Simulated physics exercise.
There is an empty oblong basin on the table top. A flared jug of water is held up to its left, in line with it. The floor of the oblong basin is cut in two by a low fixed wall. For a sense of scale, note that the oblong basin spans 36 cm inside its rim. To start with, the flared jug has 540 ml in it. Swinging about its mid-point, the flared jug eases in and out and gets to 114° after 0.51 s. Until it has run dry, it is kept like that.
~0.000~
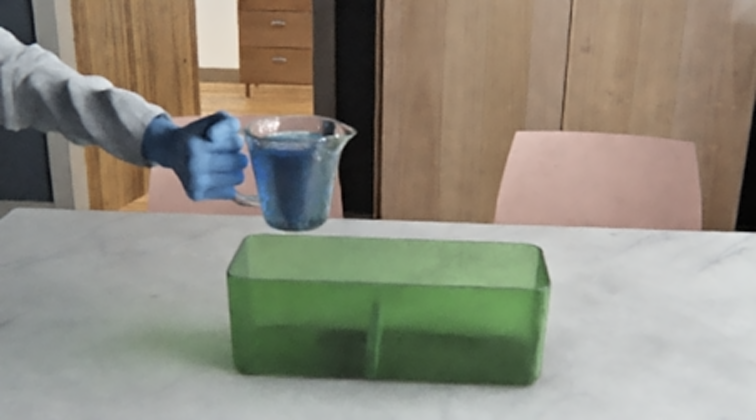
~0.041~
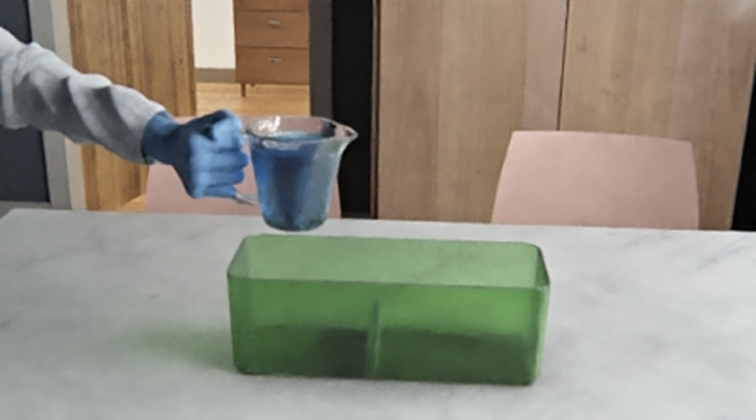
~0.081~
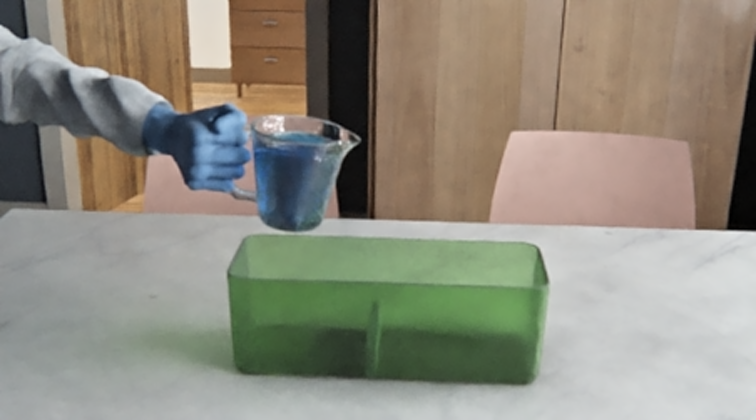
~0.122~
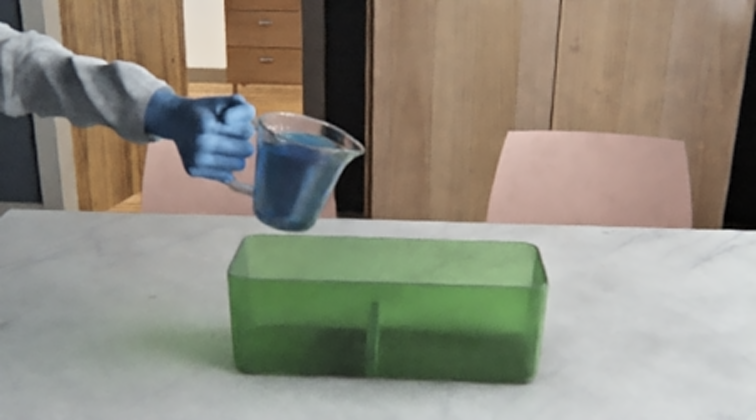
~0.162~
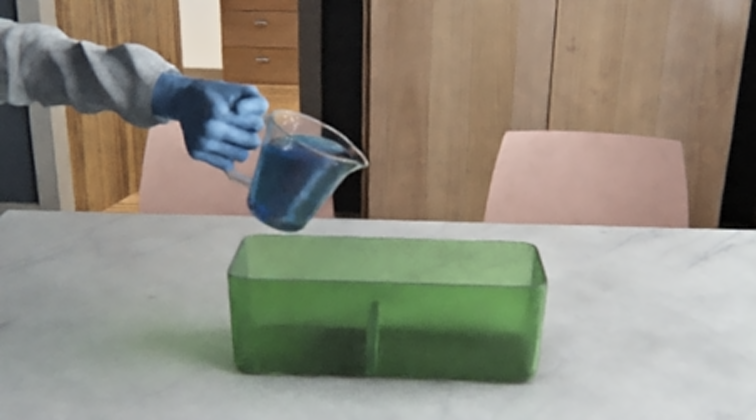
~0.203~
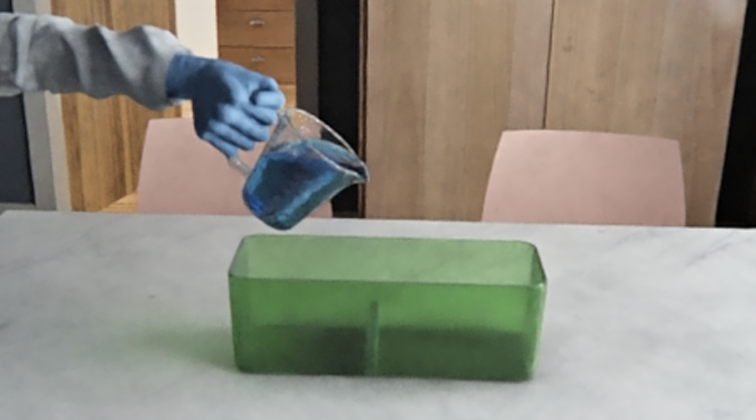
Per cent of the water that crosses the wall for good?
65 per cent.
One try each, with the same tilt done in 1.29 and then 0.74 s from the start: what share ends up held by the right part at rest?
Respectively 85 and 75 %.
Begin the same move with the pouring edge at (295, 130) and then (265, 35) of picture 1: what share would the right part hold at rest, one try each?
The first try gives around 10 percent, the second around 15 percent.
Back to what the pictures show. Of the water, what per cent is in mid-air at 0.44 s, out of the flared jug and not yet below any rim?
Share: Roughly 16 per cent.
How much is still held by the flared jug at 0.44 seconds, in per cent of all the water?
Fraction remaining: Approx. 34 per cent.
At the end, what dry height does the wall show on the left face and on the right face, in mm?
26 mm left, 22 mm right.
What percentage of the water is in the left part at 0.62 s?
Around 32 in a hundred.
By 0.44 s the tilt is 109° and 34 per cent is still to pour, 9 is left of the wall and 41 right of it.
By 0.62 s the tilt is 114° and 2 per cent is still to pour, 31 is left of the wall and 63 right of it.
By 0.81 s the tilt is 114° and 0 per cent is still to pour, 34 is left of the wall and 65 right of it.
By 1.01 s the tilt is 114° and 0 per cent is still to pour, 34 is left of the wall and 65 right of it.
At rest 34 per cent lies left of the wall, 65 right of it and 1 outside.
